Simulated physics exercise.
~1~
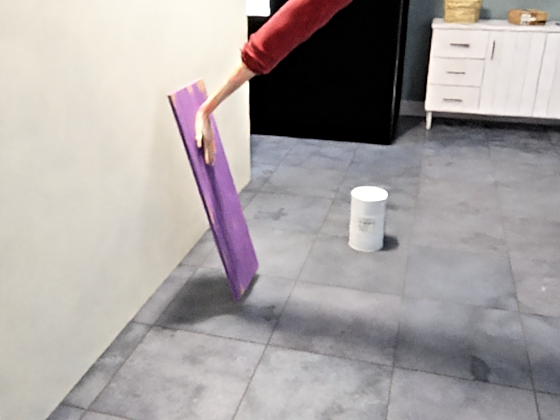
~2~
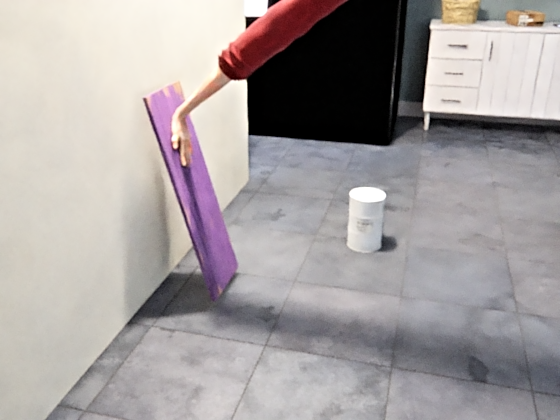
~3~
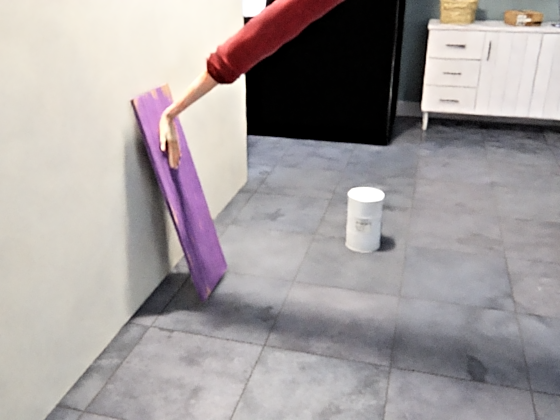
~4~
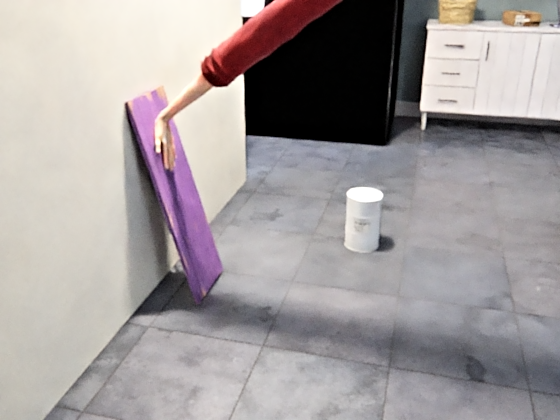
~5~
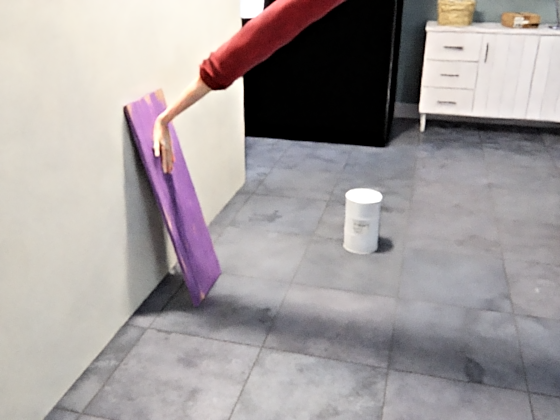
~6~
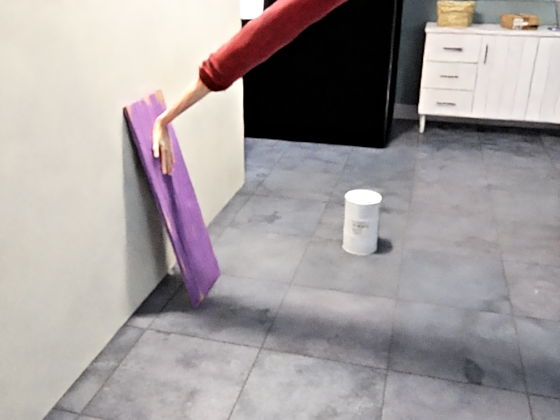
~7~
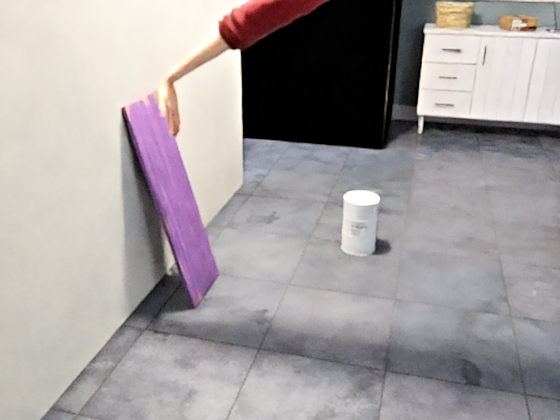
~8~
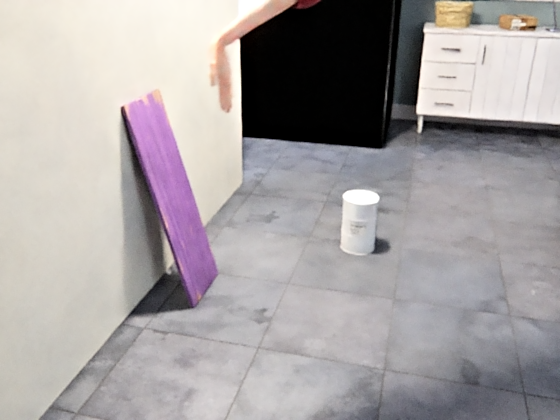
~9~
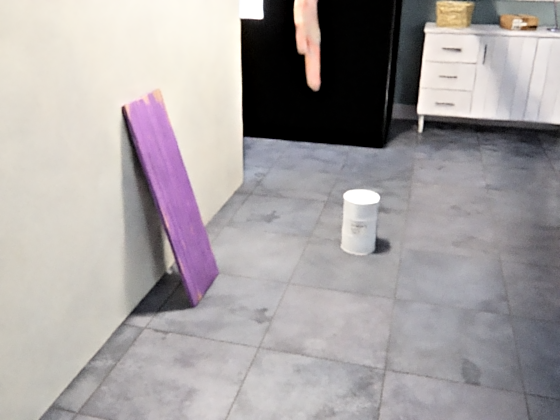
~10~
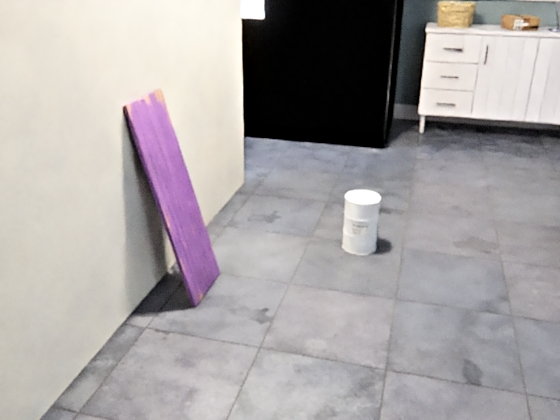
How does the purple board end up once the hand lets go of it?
The board stays up, still leaning against the pale wall after the hand has withdrawn.
